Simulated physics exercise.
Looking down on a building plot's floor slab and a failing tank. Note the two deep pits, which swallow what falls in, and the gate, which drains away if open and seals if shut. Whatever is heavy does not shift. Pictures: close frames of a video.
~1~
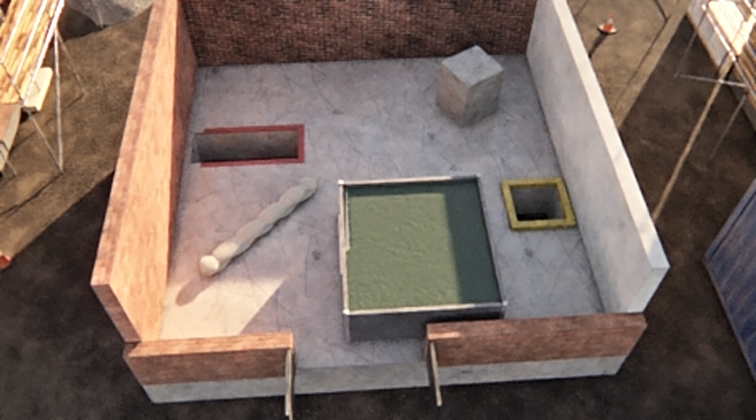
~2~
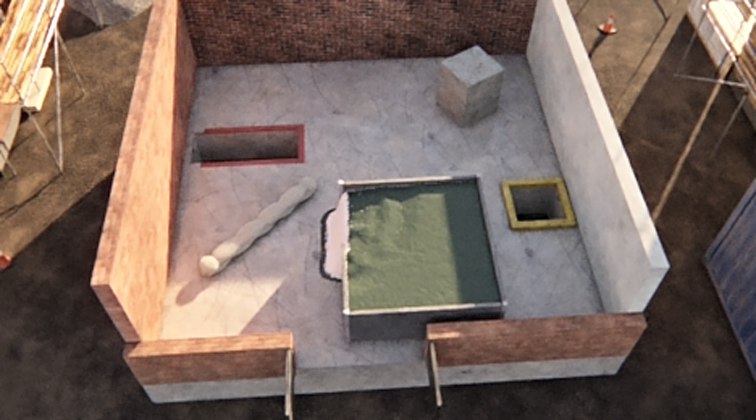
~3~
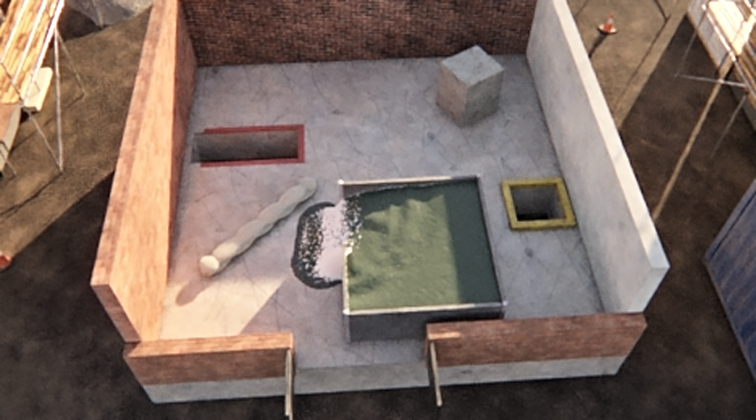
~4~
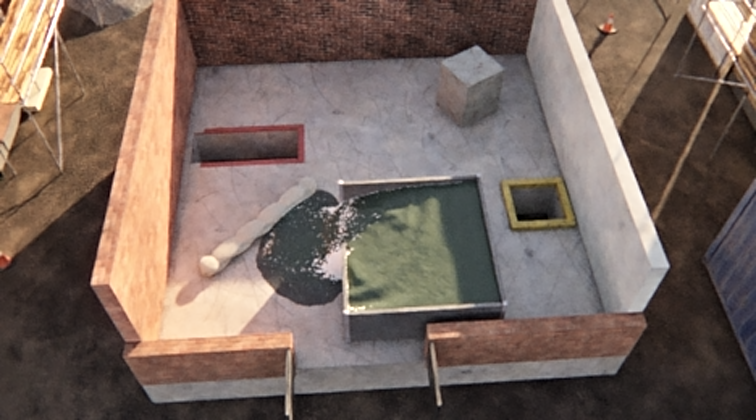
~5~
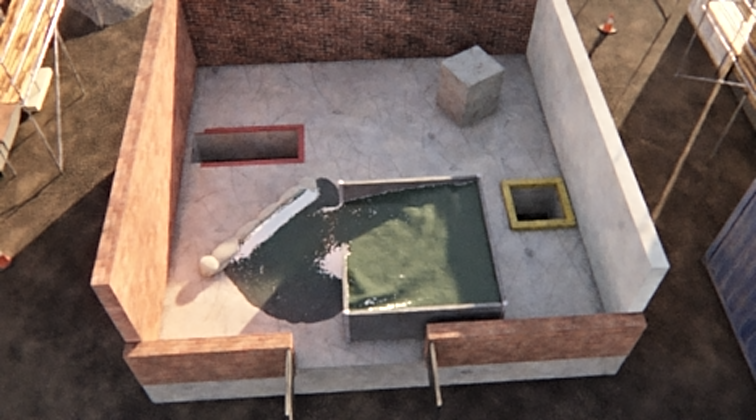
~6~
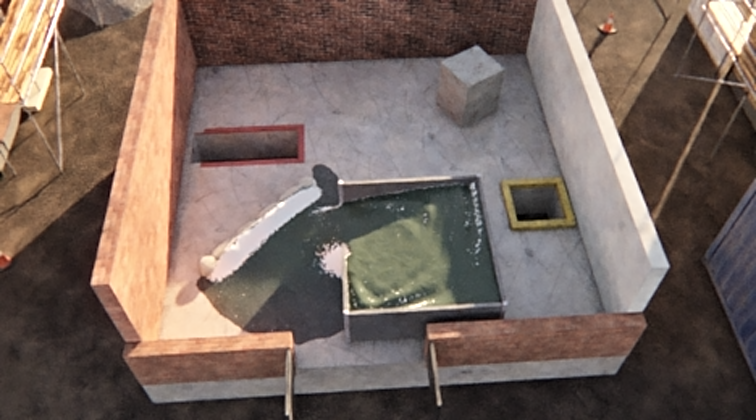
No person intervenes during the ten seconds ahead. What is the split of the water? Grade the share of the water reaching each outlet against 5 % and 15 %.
By my reckoning the gate lands between 5 and 15 %, the yellow pit stays under 5 %, the red pit goes over 15 %.
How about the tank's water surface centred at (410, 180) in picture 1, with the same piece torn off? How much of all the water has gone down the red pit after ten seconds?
Within ten seconds the red pit collects 45 percent of the total.
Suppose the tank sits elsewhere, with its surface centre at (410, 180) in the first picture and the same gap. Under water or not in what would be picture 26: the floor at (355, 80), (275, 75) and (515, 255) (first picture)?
Taking them as they were asked, they come out bone dry, soaked, bone dry.
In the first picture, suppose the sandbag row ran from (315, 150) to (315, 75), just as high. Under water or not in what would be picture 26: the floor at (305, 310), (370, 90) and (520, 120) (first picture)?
Taking the points in order, the first is drenched, the second unwetted and the third unwetted.
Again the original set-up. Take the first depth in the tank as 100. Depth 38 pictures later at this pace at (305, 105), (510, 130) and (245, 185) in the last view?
Respectively near 0, 2 and 6 per cent.
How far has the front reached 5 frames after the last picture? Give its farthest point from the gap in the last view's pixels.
My best guess is about (156, 362).
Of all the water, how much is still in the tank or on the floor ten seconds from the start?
62 %.
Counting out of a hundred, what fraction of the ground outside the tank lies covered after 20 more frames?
My estimate is roughly 50 percent.
A moment on, water covers 25 % of the floor; the gate 0 %, the yellow pit 0 %, the red pit 0 %.
Next, water covers 35 % of the floor; the gate 0 %, the yellow pit 0 %, the red pit 2 %.
Then, water covers 50 % of the floor; the gate 1 %, the yellow pit 0 %, the red pit 6 %.
Later, water covers 70 % of the floor; the gate 5 %, the yellow pit 0 %, the red pit 18 %.
In the end, water covers 85 % of the floor; the gate 11 %, the yellow pit 0 %, the red pit 26 %.
